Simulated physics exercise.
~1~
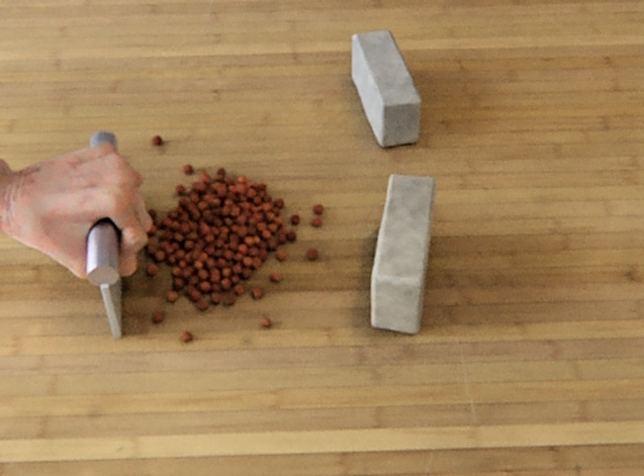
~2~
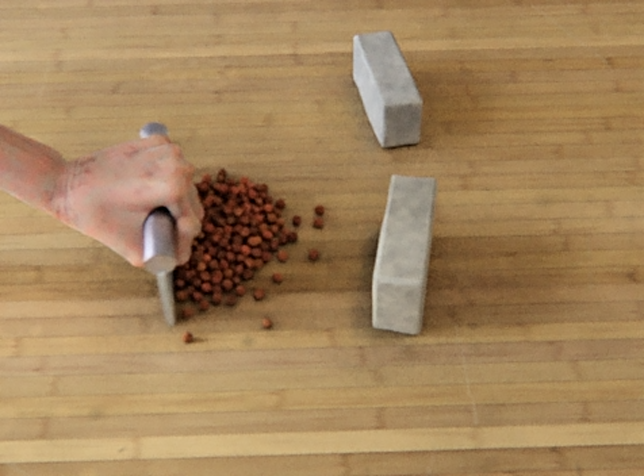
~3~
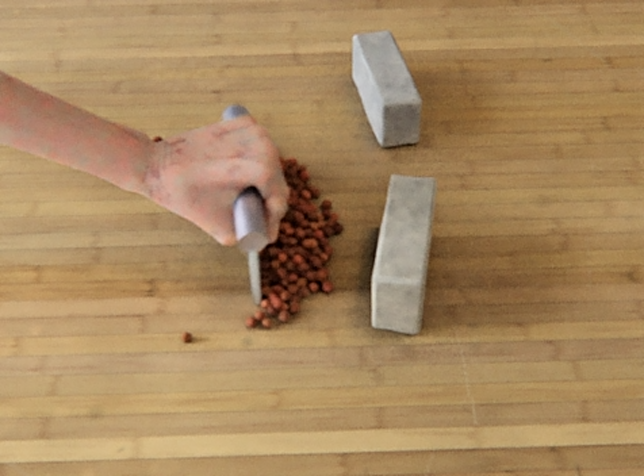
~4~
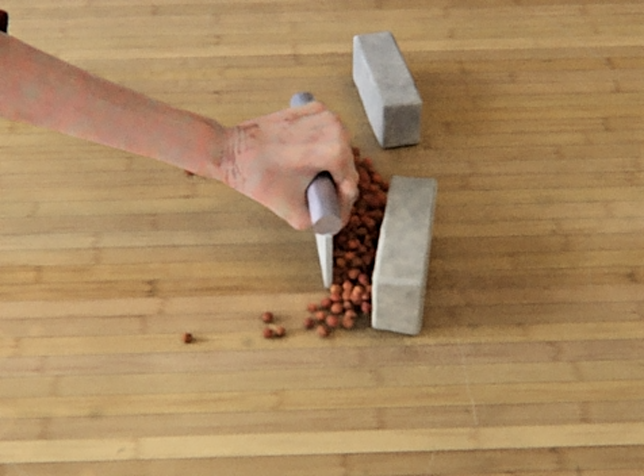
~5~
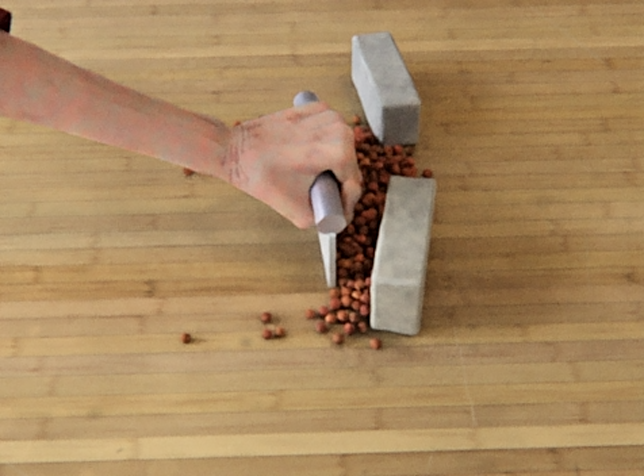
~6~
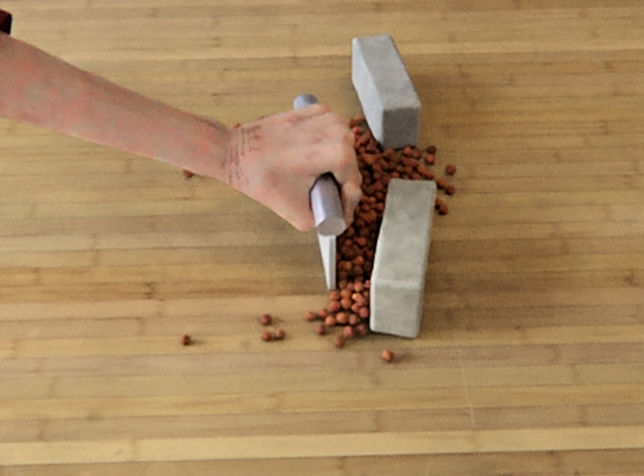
A pale striped wooden surface is seen from above, with the view swaying slightly. A loose heap of small reddish-brown pellets lies left of centre, and two grey blocks stand to its right, one above the other with a gap between them. A hand from the left grips a scraper with a grey handle and sweeps the heap rightward, leaving a few strays behind. The pellets bunch against the lower block, and the scraper halts. Some spill through the gap and scatter just beyond it, while most stay packed between blade and blocks.
